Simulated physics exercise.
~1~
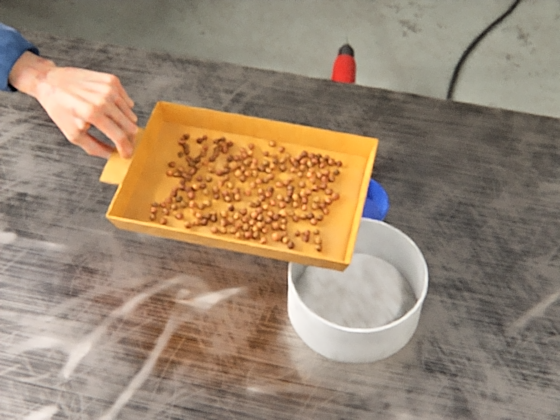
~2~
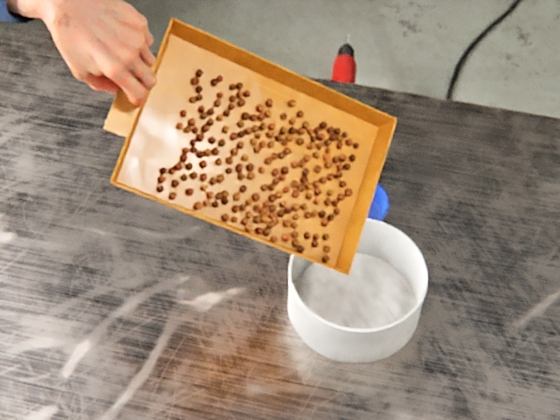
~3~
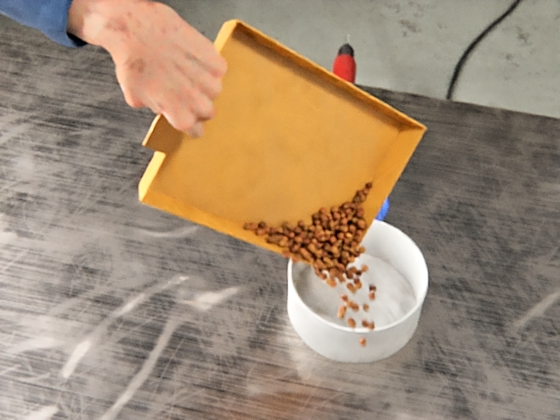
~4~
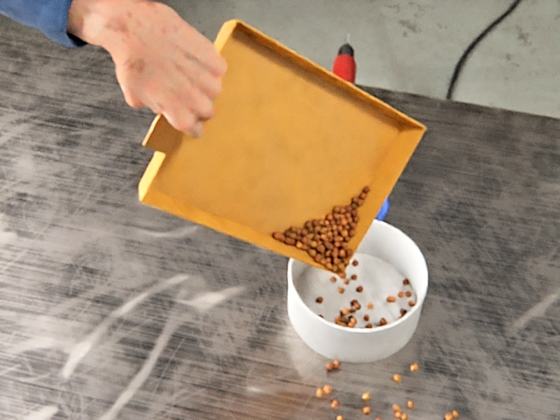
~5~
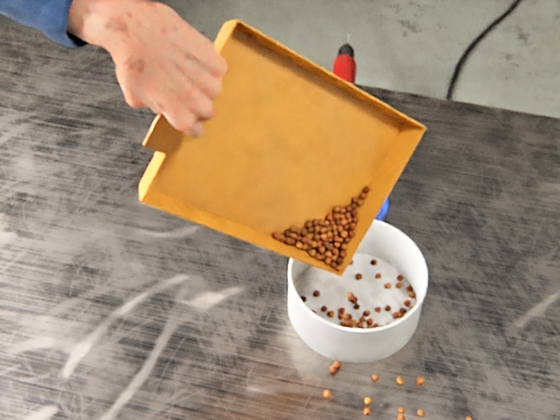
A hand tipped a yellow tray of small brown balls down to the right, and they slid into its corner and poured toward a white pot. Many landed inside, some scattered on the table, and a clump stayed in the tilted tray.
